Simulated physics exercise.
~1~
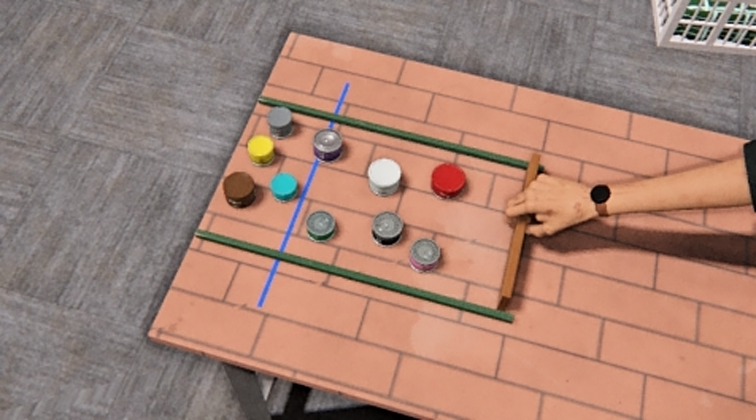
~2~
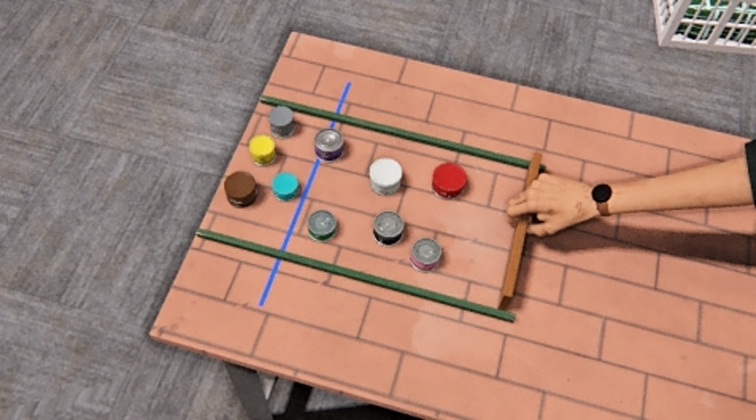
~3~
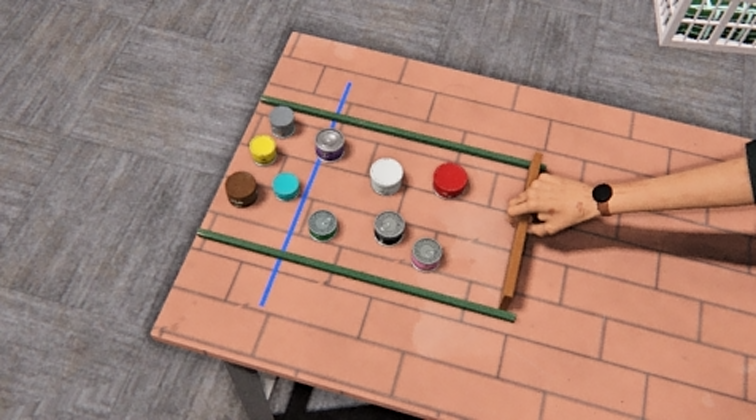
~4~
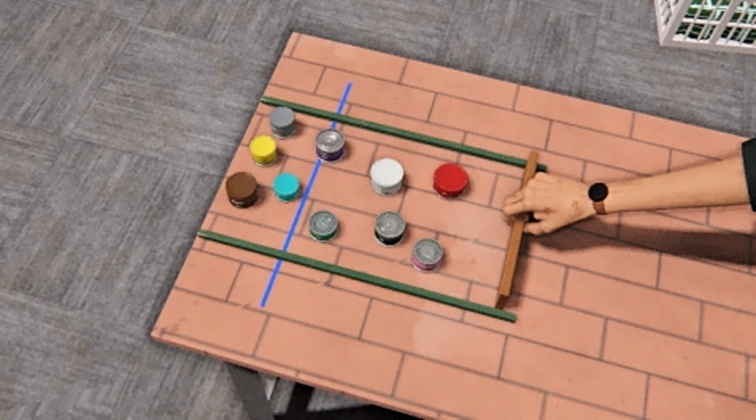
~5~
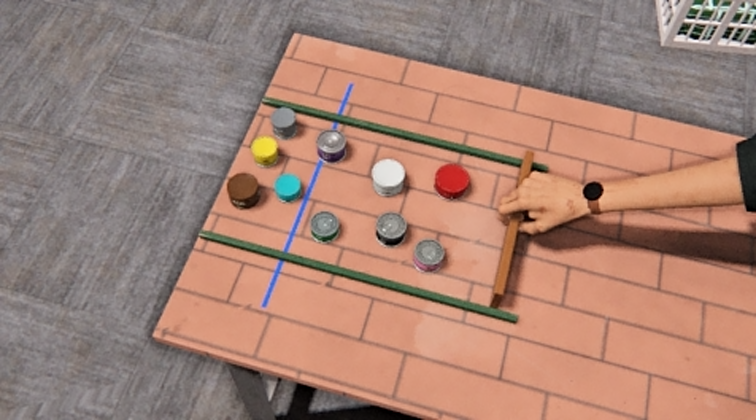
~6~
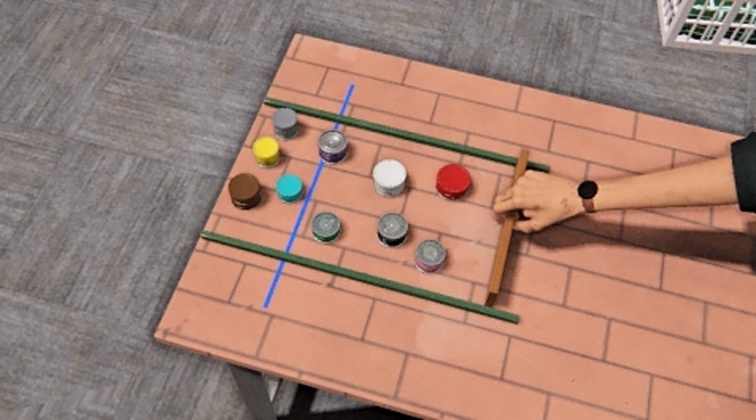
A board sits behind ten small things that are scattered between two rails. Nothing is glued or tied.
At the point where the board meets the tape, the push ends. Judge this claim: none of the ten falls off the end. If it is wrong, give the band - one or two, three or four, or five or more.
Right.
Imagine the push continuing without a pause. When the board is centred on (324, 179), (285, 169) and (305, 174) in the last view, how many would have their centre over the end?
0; 2; 0.
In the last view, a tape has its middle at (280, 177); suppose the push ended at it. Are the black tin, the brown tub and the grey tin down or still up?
In short: Black tin safe, brown tub gone, grey tin gone.
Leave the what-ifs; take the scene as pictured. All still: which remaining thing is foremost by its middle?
The answer: The grey tin.
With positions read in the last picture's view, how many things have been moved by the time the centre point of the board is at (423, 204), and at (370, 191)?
At the first place 4, at the second 5.
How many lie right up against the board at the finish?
In total, 4.
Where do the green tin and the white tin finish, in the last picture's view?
You'll find the first one at (262, 206) and the second at (301, 170).
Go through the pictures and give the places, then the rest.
Brown tub (240, 191); yellow pot (262, 151); grey tin (280, 123); board (519, 230); tape (308, 185), in the first picture.
Yellow pot (263, 151); pink tin (426, 255), in the second picture.
Grey tin (282, 122); red tin (450, 182), in the third picture.
Brown tub (242, 190); board (517, 228), in the fourth picture.
Yellow pot (265, 152); white tin (388, 178), in the fifth picture.
Brown tub (245, 192); yellow pot (267, 153); grey tin (286, 124); board (508, 226); tape (313, 186), in the sixth picture.
Soon after, none off yet; brown tub at rest near (245, 192); yellow pot at rest near (267, 153); grey tin at rest near (286, 124).
At rest, the number that fall off is zero.
